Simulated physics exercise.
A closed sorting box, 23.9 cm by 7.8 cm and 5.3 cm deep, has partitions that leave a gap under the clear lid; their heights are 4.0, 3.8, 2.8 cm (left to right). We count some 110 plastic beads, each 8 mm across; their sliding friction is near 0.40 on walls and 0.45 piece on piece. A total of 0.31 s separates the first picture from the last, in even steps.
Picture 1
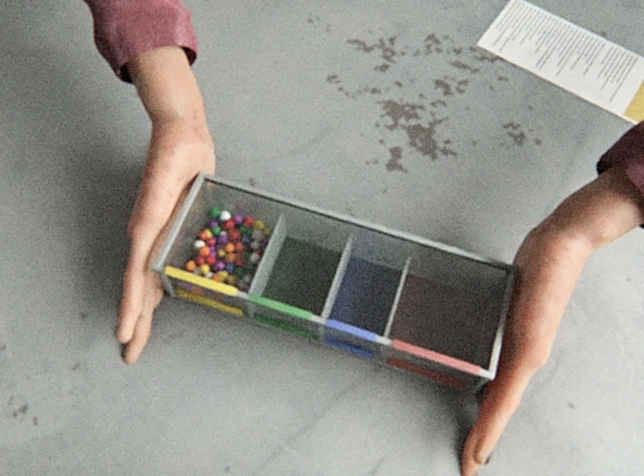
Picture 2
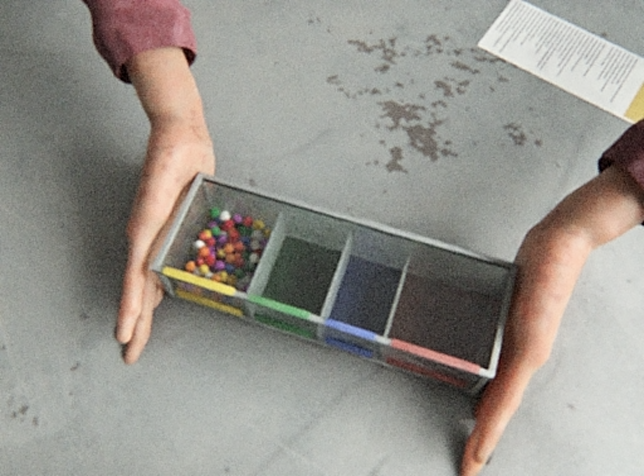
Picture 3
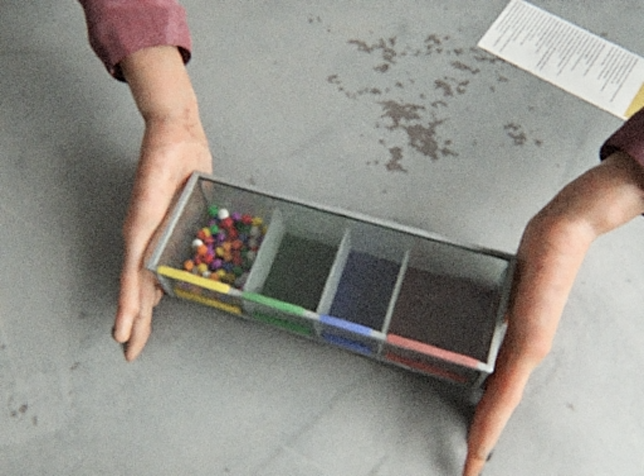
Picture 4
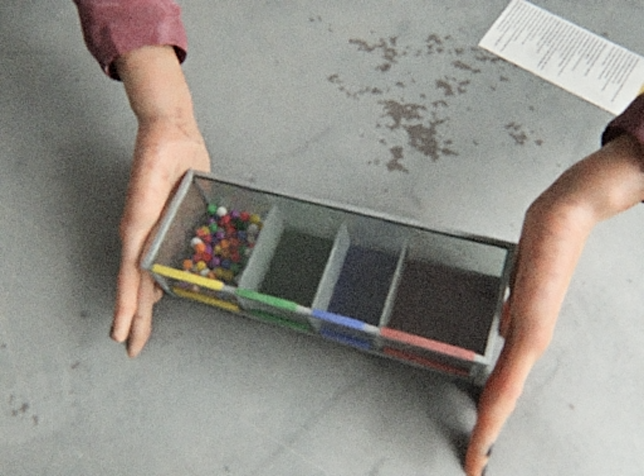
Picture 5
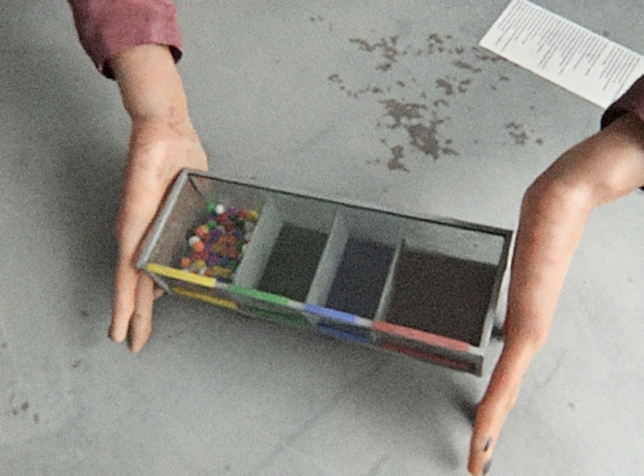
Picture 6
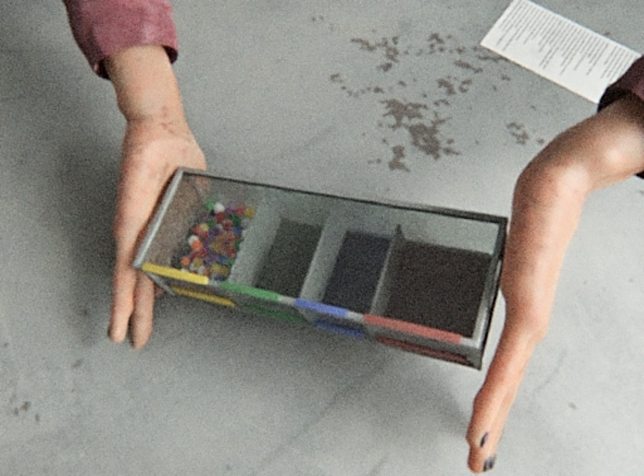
A clear lidded box with four compartments was slowly tilted between two hands, its left front corner lowest, while the colourful beads stayed in the left section beside the yellow strip.
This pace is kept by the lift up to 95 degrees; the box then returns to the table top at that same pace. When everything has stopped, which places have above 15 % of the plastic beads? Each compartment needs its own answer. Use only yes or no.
Red compartment: No; blue compartment: No; green compartment: No; yellow compartment: Yes.
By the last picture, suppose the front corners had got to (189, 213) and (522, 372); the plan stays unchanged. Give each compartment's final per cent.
Red = 20 %; blue = 0 %; green = 10 %; yellow = 70 %.
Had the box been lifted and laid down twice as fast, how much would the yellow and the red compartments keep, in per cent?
Result in per cent: Yellow 100; red 0.
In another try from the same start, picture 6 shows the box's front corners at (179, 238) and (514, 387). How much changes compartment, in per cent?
Roughly 35 per cent.
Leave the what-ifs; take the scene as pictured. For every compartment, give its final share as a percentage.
The red one gets 0, the blue one 0, the green one 0 and the yellow one 100.
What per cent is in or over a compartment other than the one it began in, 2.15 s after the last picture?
Roughly 0 percent of it.
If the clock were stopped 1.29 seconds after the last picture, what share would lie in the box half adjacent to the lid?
Something like 30 percent of the pieces.
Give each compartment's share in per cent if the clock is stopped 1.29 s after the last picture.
It splits as red 0, blue 0, green 0 and yellow 100 percent.
Then, 1.29 s after the last picture, tilt 95 degrees; yellow 100 %.
Then, 2.15 s after the last picture, tilt 43 degrees; yellow 100 %.
Then, 3.02 s after the last picture, tilt 0 degrees; yellow 100 %.
In the end, red 0 %, blue 0 %, green 0 %, yellow 100 %.
